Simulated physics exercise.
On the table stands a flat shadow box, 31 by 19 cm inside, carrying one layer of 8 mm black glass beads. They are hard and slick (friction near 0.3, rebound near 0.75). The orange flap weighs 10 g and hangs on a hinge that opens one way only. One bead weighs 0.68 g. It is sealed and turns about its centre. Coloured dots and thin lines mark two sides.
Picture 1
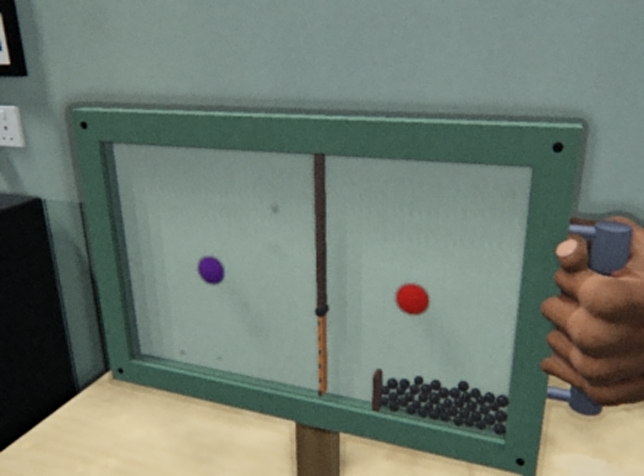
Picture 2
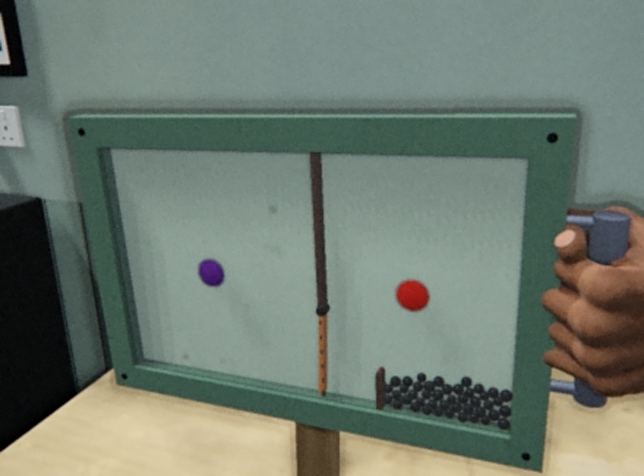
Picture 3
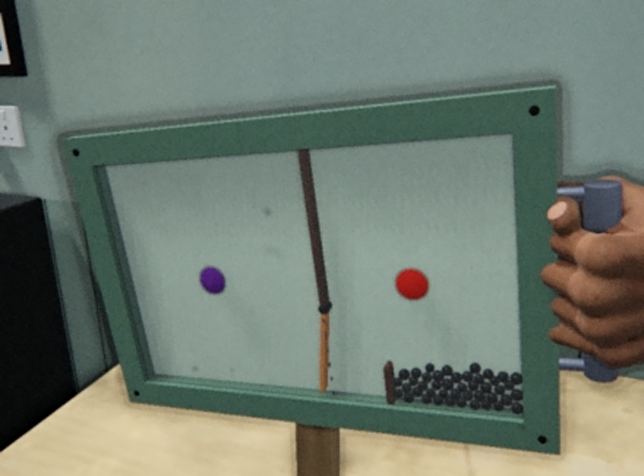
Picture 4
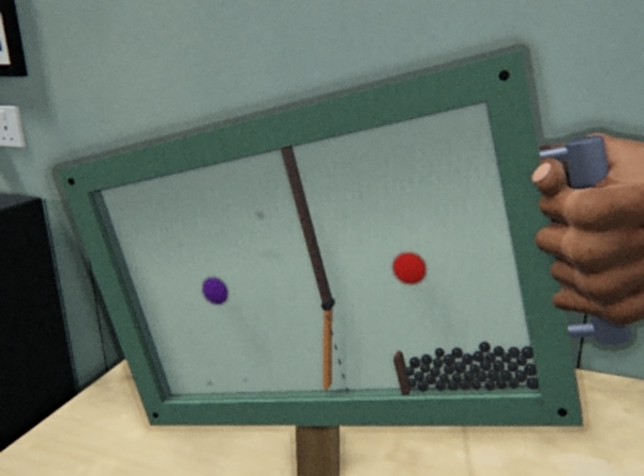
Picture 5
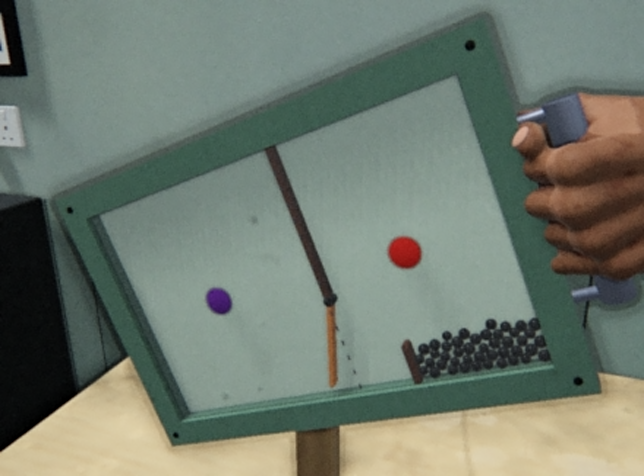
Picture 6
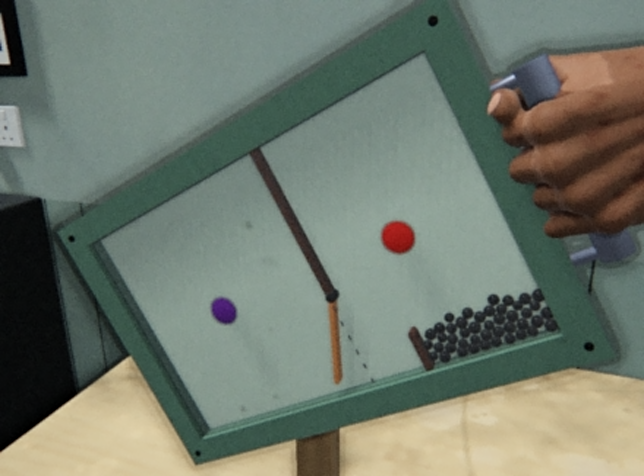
In this clip, a hand on the right turns a green-framed box anticlockwise, slightly at first and then steeply, while dark beads stay heaped behind a short wall and an orange flap hangs nearly upright below the slanting divider.
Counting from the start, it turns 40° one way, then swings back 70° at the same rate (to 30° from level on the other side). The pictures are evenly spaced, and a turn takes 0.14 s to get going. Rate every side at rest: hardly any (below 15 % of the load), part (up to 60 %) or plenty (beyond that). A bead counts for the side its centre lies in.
Red side: Plenty; purple side: Hardly any.
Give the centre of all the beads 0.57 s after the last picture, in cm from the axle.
Some 11 cm right and 7 cm below.
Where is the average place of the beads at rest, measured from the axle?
About 5 cm right and 12 cm below.
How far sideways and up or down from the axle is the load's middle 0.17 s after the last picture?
Some 13 cm right and 1 cm above.
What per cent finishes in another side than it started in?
Roughly 0 per cent.
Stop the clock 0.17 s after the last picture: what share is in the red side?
Roughly 100 per cent.
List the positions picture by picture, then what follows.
The first picture shows level; about 40 beads; beads centred (444, 403); top one (463, 386); orange flap (322, 310); red (412, 299), purple (211, 270).
The second picture shows turned 2° anticlockwise; beads centred (447, 399); top one (467, 382).
The third picture shows turned 7° anticlockwise; beads centred (458, 388); top one (475, 368); wall ends (324, 301), (388, 366).
The fourth picture shows turned 14° anticlockwise; beads centred (470, 370); top one (528, 353); orange flap (328, 304).
The fifth picture shows turned 22° anticlockwise; beads centred (480, 350); top one (535, 324).
The sixth picture shows turned 29° anticlockwise; beads centred (486, 328); top one (539, 296); orange flap (332, 296) tilted 4°; red (398, 237), purple (224, 311).
Then, 0.17 s later than the last picture, it stands 40° anticlockwise; the beads' middle is 13 cm right of and 1 cm above the centre; red 100 %; orange flap open 40°.
Then, 0.57 s later than the last picture, it stands 5° anticlockwise; the beads' middle is 11 cm right of and 7 cm below the centre; red 100 %; orange flap open 15°.
Then, 0.97 s later than the last picture, it stands 30° clockwise; the beads' middle is 5 cm right of and 12 cm below the centre; red 100 %; orange flap shut.
All still 1.5 s after it, it stands 30° clockwise; red 100 %, purple 0 %; orange flap shut.
